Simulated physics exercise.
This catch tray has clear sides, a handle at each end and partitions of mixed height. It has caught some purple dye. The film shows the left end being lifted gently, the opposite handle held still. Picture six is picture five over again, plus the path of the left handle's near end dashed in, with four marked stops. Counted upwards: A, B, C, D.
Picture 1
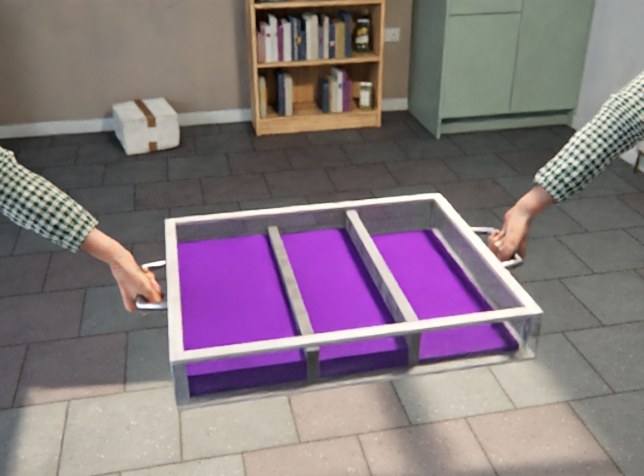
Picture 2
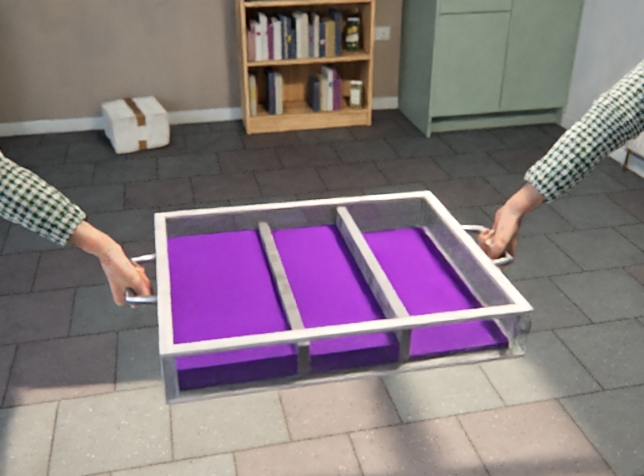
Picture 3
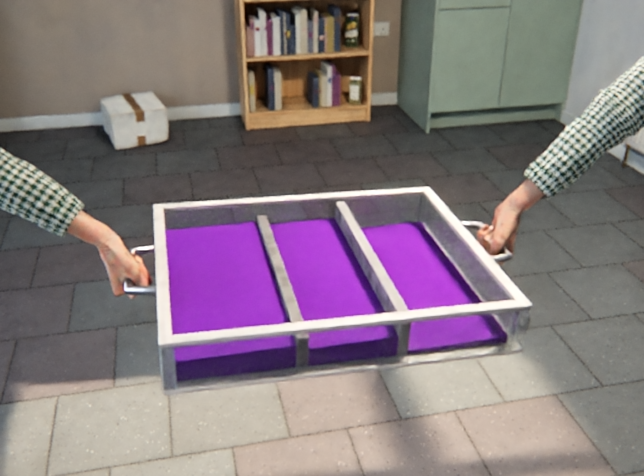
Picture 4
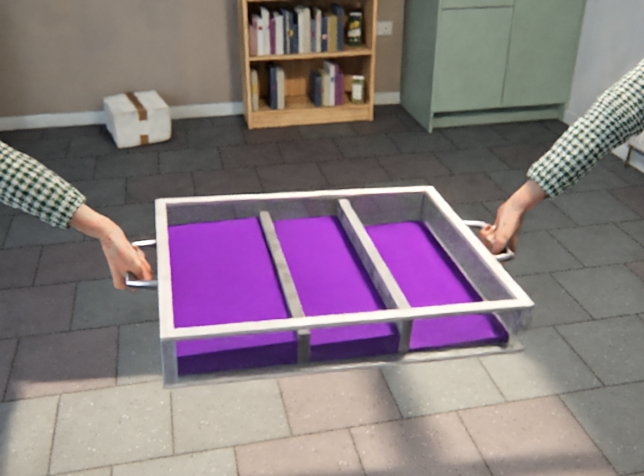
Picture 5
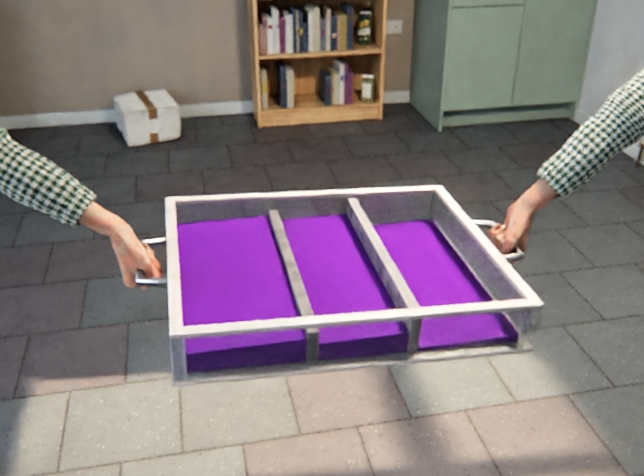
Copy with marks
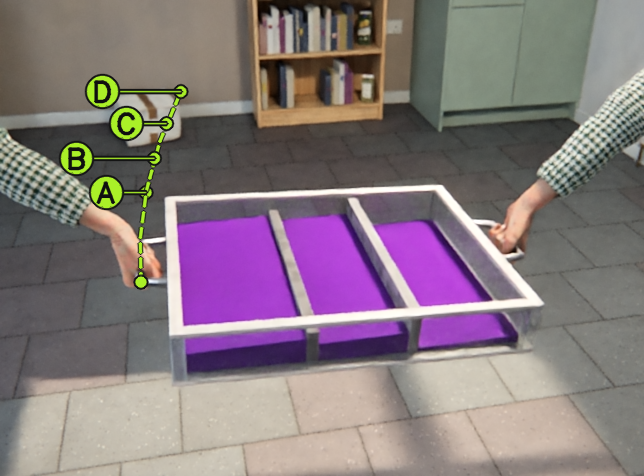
In a room with grey floor tiles, two hands holding a clear-sided, partitioned tray of purple dye, tilting it slightly down to the right.
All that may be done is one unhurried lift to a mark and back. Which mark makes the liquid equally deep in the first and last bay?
Take B.
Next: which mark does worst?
D.
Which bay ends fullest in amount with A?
It is the middle one.
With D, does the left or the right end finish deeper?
The right one.
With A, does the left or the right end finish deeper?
The left end bay.
On the marked copy, A at (146, 192); B at (154, 158); C at (166, 123); D at (180, 91).
For mark A, the left end bay stands much deeper than the other; nothing spills.
For mark B, the two end bays stand about equally deep; nothing spills.
For mark C, the right end bay stands much deeper than the other; nothing spills.
For mark D, the right end bay stands much deeper than the other; about 6 % goes over the rim.
